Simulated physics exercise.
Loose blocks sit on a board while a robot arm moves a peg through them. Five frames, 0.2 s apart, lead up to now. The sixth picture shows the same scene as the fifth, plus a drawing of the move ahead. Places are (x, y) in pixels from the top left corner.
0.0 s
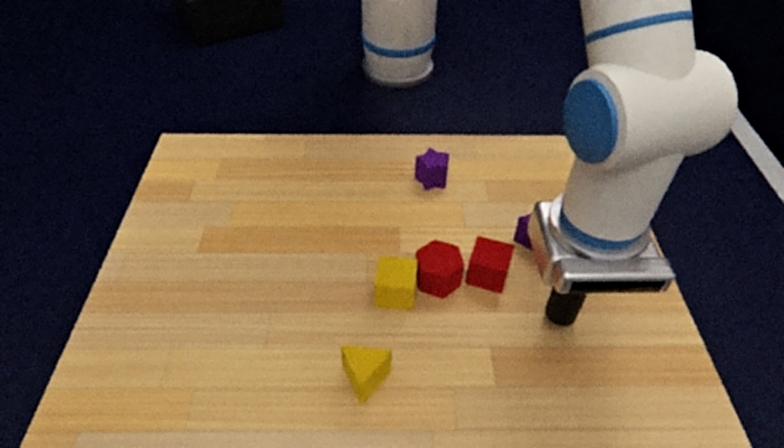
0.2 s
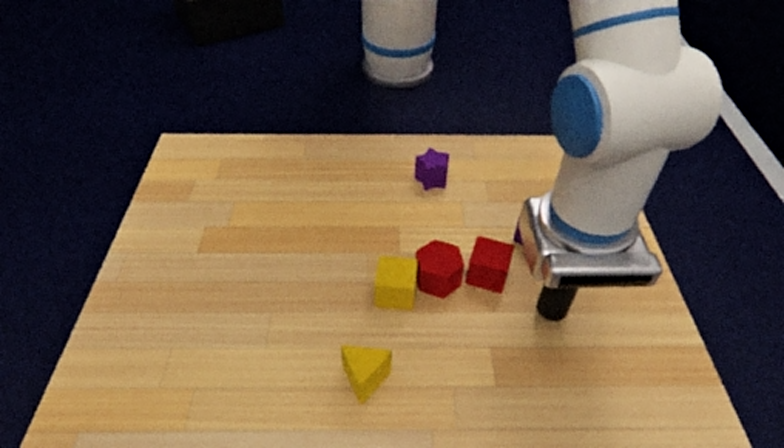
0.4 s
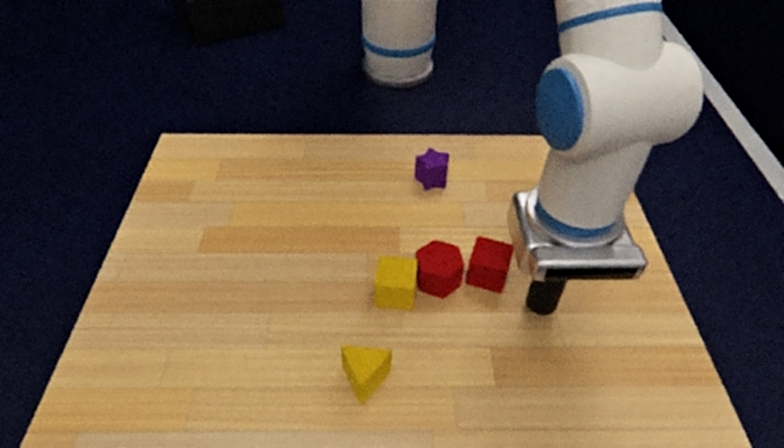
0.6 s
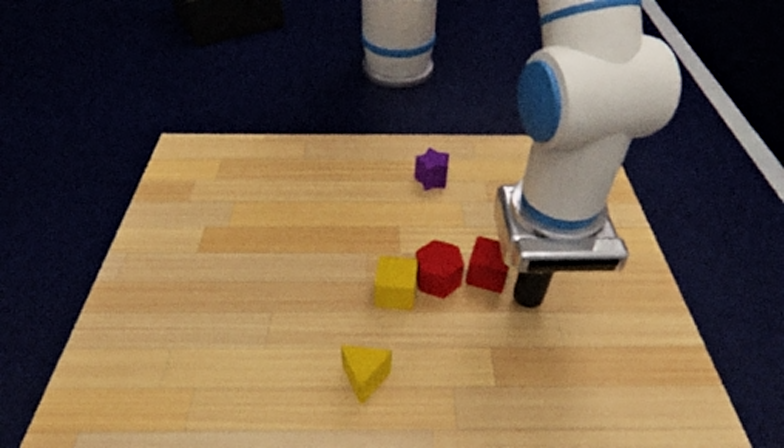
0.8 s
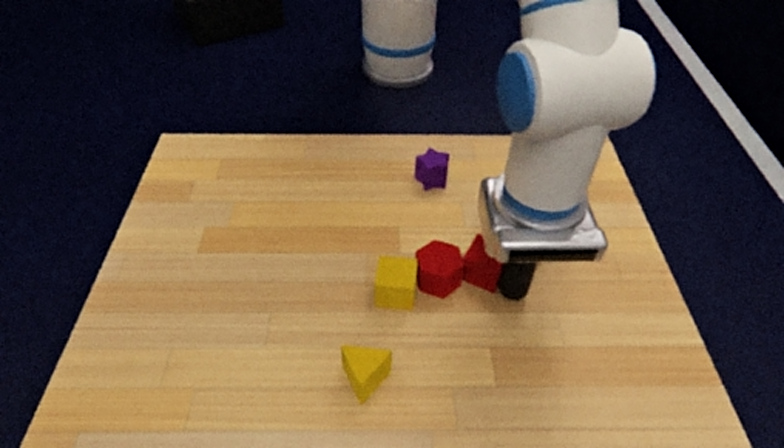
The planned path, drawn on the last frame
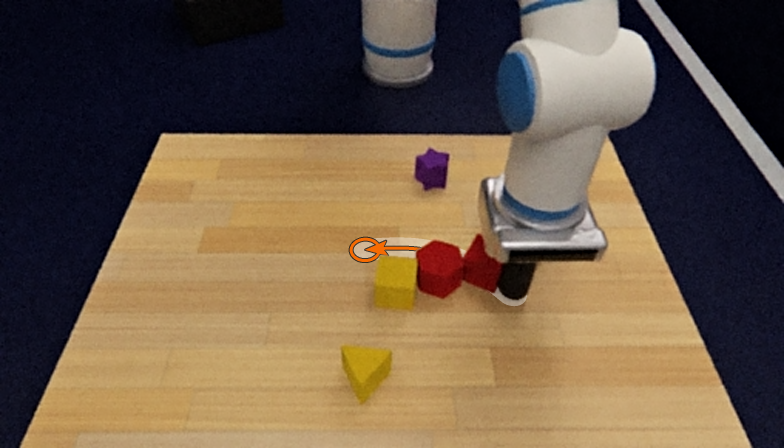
Robot arm moving a black peg slowly left across a wooden board until it meets the red square block, nudging it slightly.
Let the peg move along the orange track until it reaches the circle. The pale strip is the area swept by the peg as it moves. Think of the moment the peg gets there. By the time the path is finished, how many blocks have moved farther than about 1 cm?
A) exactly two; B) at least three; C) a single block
B: At least three.
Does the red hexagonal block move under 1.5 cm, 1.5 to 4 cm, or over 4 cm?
The move is medium, 1.5 to 4 cm.
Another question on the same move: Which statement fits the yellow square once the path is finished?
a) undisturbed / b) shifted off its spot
(b)
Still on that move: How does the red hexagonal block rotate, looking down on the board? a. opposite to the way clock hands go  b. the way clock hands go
Choice a: Opposite to the way clock hands go.
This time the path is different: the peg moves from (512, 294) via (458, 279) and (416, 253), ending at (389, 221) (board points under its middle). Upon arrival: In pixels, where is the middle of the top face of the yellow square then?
It ends at (372, 272).
The line goes from (512, 294) through (467, 264) and (417, 249) to (365, 250).
On the path given first. One third of the way, peg at (468, 257); red square at (453, 219), turned 40° clockwise.
Two thirds of the way, peg at (417, 243); yellow square at (385, 282); red hexagonal block at (420, 256), turned 65° anticlockwise; red square at (439, 206), turned 70° clockwise.
At the end, peg at (365, 244); yellow square at (385, 282), turned 15° clockwise; red hexagonal block at (420, 256), turned 65° anticlockwise; red square at (439, 206), turned 70° clockwise; purple triangular block unmoved.
